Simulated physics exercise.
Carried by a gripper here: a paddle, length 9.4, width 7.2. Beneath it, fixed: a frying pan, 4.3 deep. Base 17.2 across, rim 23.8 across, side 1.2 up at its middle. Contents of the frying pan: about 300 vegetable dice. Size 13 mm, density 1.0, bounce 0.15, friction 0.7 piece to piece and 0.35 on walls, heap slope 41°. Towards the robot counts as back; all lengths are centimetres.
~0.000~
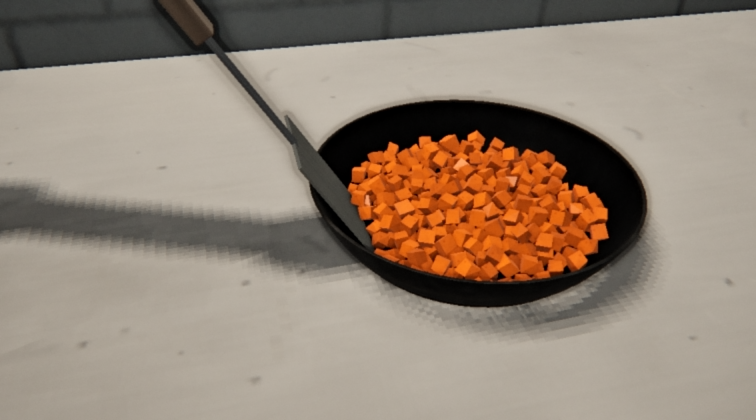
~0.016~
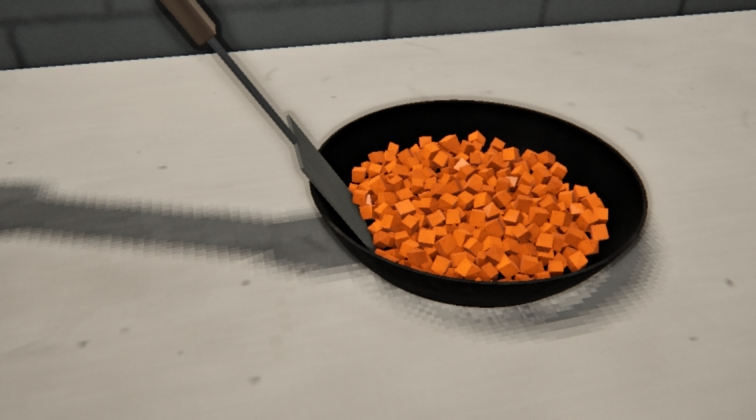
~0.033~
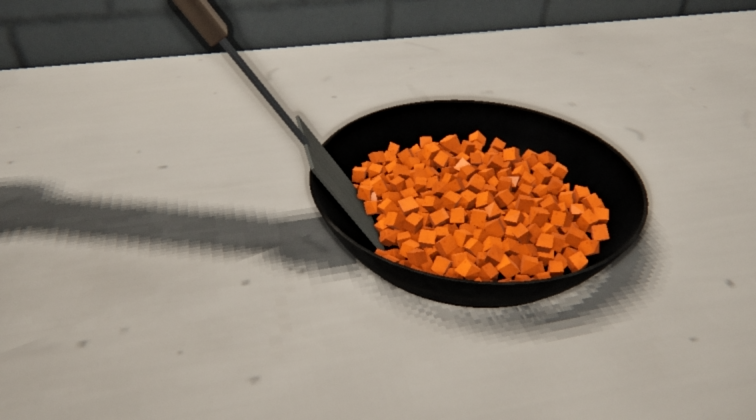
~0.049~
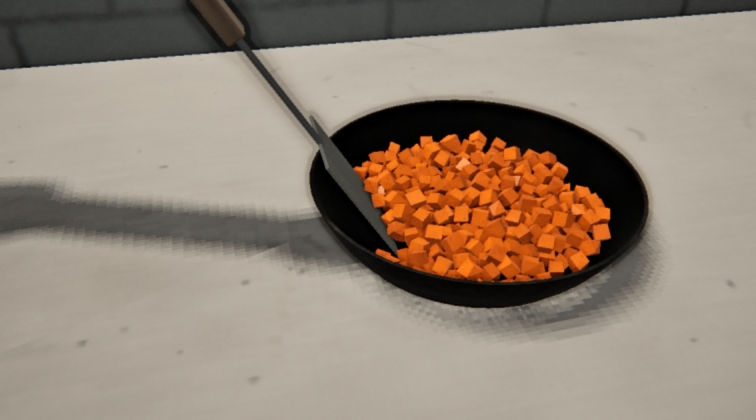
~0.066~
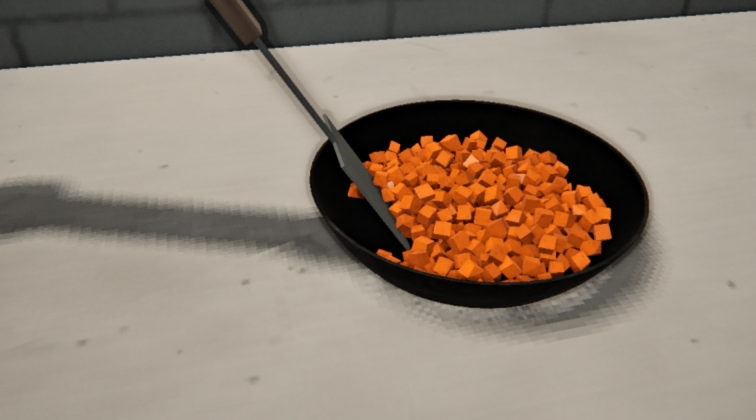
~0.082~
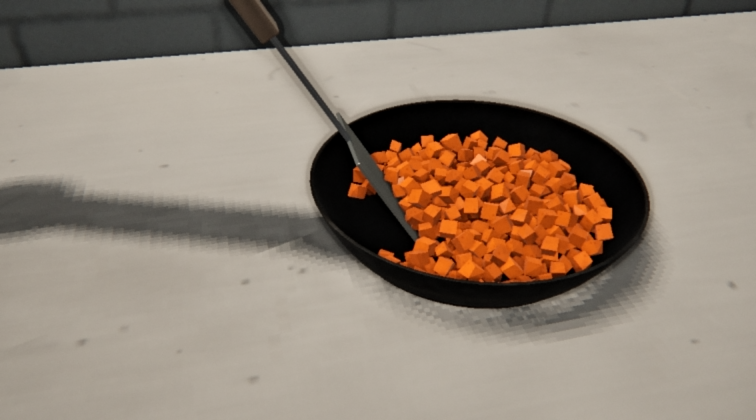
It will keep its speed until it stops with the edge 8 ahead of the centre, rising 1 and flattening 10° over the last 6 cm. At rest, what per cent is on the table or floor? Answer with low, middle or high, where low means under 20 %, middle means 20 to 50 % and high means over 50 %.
Low.
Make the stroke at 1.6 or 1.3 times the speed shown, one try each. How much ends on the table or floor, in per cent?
Estimates, in order: 20 % and 15 %.
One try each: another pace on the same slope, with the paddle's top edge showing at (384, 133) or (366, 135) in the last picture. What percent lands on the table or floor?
Respectively, some 15 and 15 per cent.
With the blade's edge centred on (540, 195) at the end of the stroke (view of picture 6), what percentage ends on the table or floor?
Something near 5 in a hundred.
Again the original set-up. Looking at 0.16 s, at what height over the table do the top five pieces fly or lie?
Roughly 5 centimetres.
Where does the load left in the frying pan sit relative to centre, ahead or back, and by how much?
The kept load is shifted forward by about 4.0 cm.
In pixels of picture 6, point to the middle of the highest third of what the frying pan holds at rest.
About (571, 163).
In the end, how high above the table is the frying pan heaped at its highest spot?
About 6.5 cm above the table.
After 0.16 s, sloping 59°, highest piece 6 above the table; 301 in the frying pan.
After 0.24 s, sloping 55°, highest piece 7 above the table; 300 in the frying pan, 1 on the blade or in flight.
After 0.48 s, sloping 49°, highest piece 6 above the table; 261 in the frying pan, 38 on the table or floor, 2 on the blade or in flight.
After 1.53 s, sloping 49°, highest piece 6 above the table; 261 in the frying pan, 40 on the table or floor.
At rest, 261 in the frying pan, 40 on the table or floor. That is 13 % on the table or floor.
